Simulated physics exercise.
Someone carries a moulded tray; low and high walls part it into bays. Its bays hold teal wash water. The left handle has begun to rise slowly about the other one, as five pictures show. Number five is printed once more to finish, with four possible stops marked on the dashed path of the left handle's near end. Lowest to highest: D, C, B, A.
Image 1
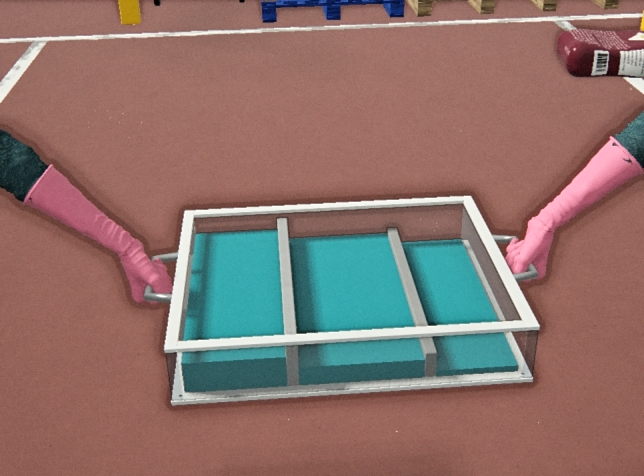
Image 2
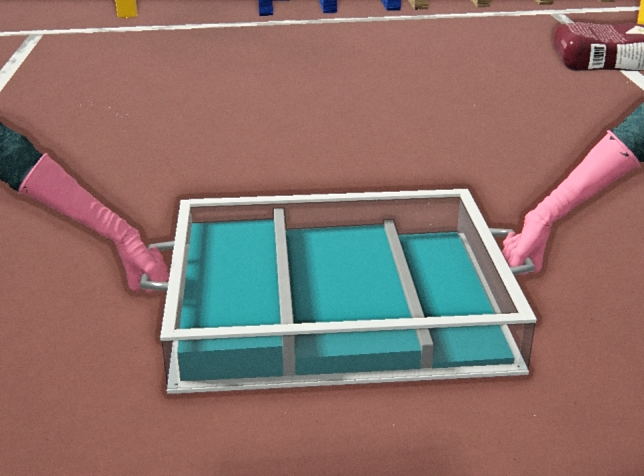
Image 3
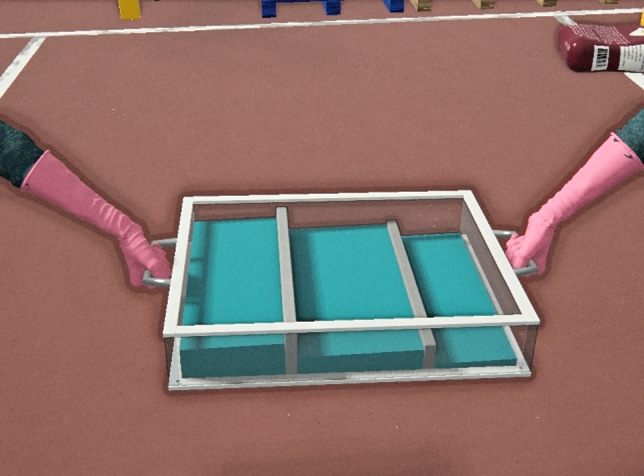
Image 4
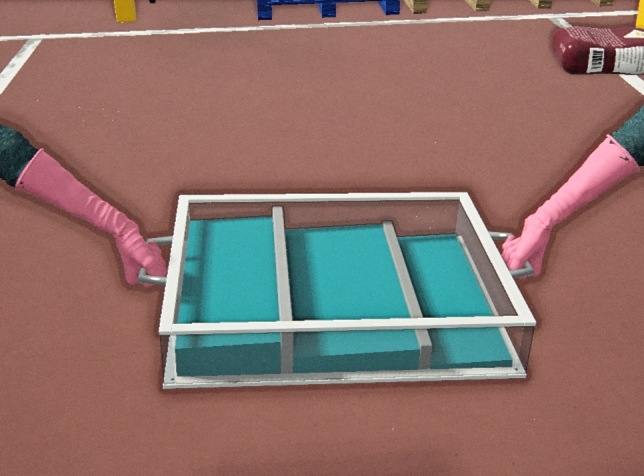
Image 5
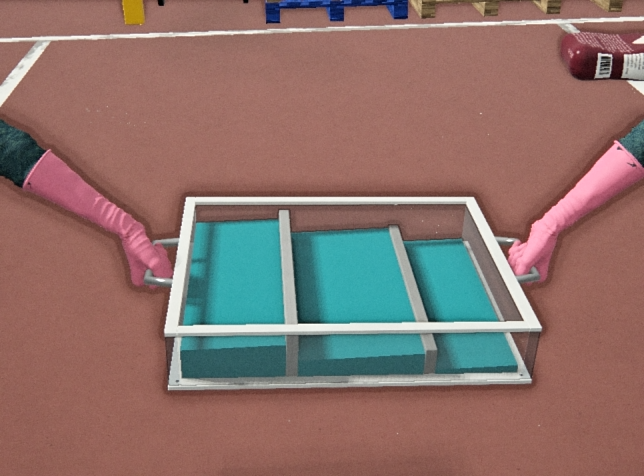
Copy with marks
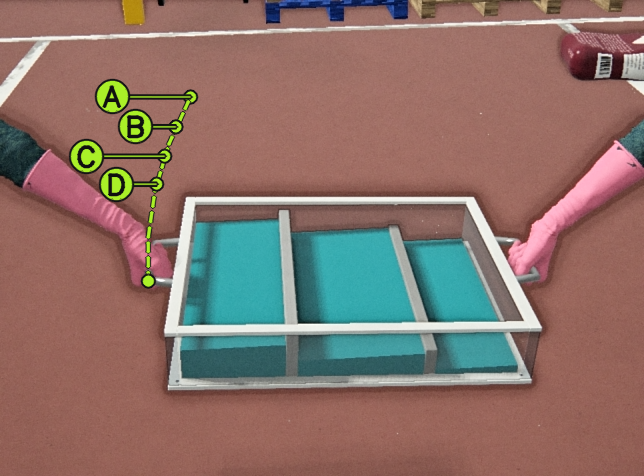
On a reddish floor, pink-gloved hands hold a divided tray of teal water, barely moving it.
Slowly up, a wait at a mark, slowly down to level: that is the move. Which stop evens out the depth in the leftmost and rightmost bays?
Mark C.
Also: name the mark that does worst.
Mark A.
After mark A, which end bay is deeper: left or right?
The right one.
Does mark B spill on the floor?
Yes, some is lost.
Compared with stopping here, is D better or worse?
Mark D is better.
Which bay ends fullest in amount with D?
It is the left one.
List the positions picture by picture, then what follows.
The tray is level; deepest in the left bay, at (238, 288), shallowest in the right; left handle at (152, 278).
Tipped about 1° down to the right; no wall is crossed; left handle at (148, 266).
Tipped about 2° down to the right; no wall is crossed; left handle at (150, 262).
Tipped about 3° down to the right; no wall is crossed; left handle at (146, 260).
Tipped about 3° down to the right; deepest in the left bay, at (238, 276), shallowest in the right; left handle at (152, 262).
On the marked copy, A at (190, 96); B at (175, 126); C at (164, 156); D at (156, 184).
With A, the right end bay stands much deeper than the other; about 16 % goes over the rim.
With B, the right end bay stands a little deeper than the other; about 2 % goes over the rim.
With C, the two end bays stand about equally deep; nothing spills.
With D, the left end bay stands much deeper than the other; nothing spills.
